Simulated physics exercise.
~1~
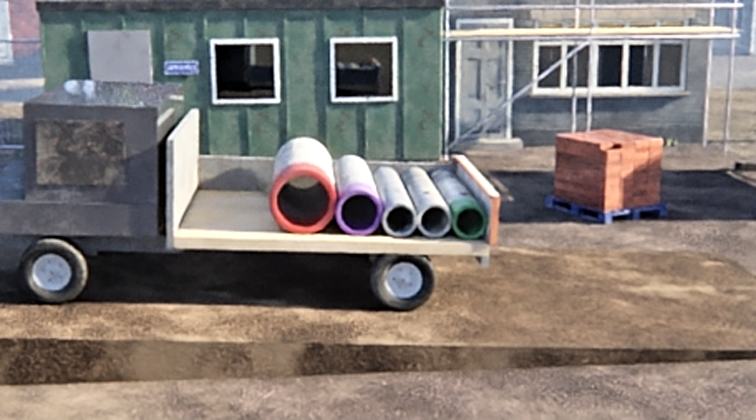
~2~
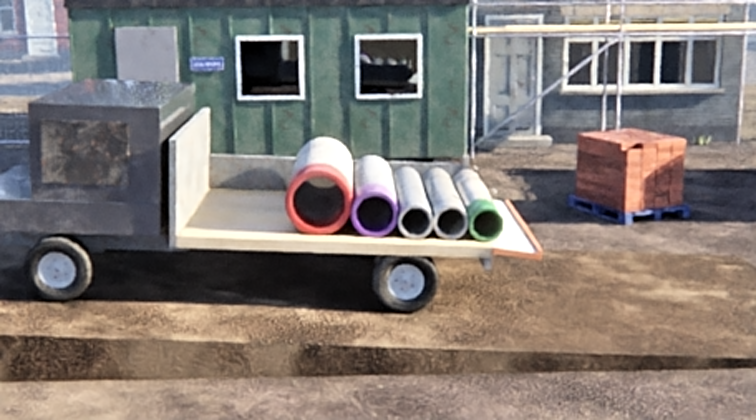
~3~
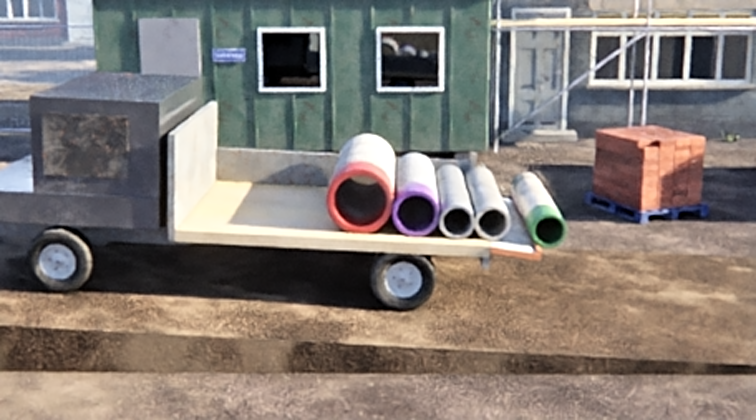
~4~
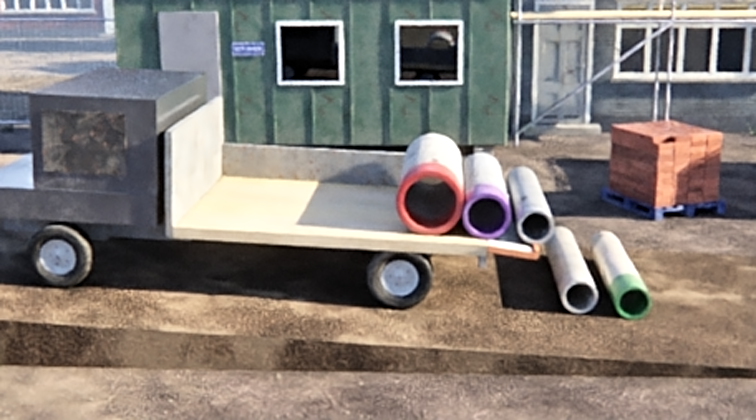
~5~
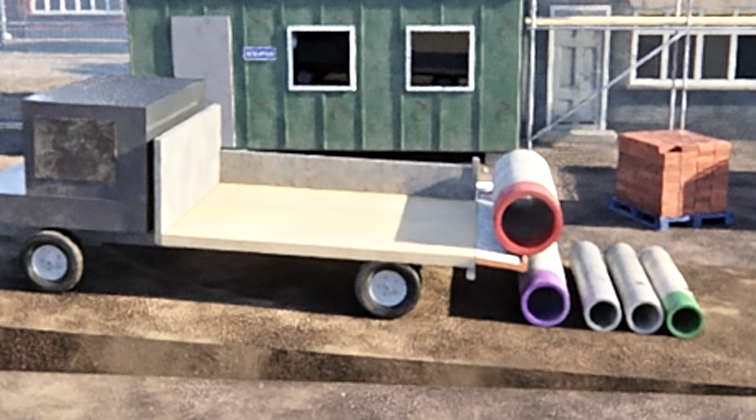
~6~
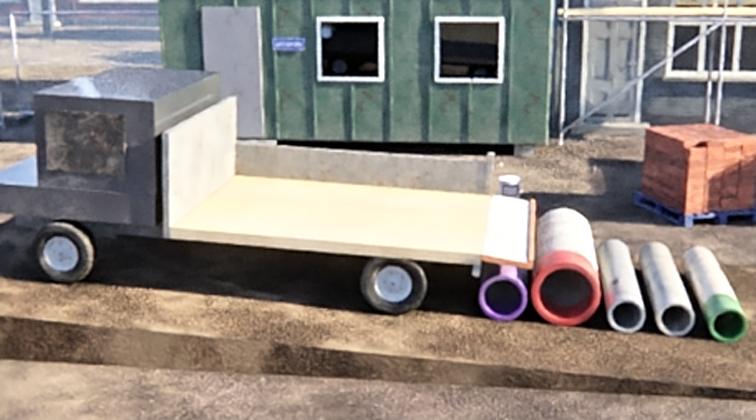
Building site with five concrete pipes rolling right off a flatbed truck's lowered tailgate, green-ended first, all ending on the ground.
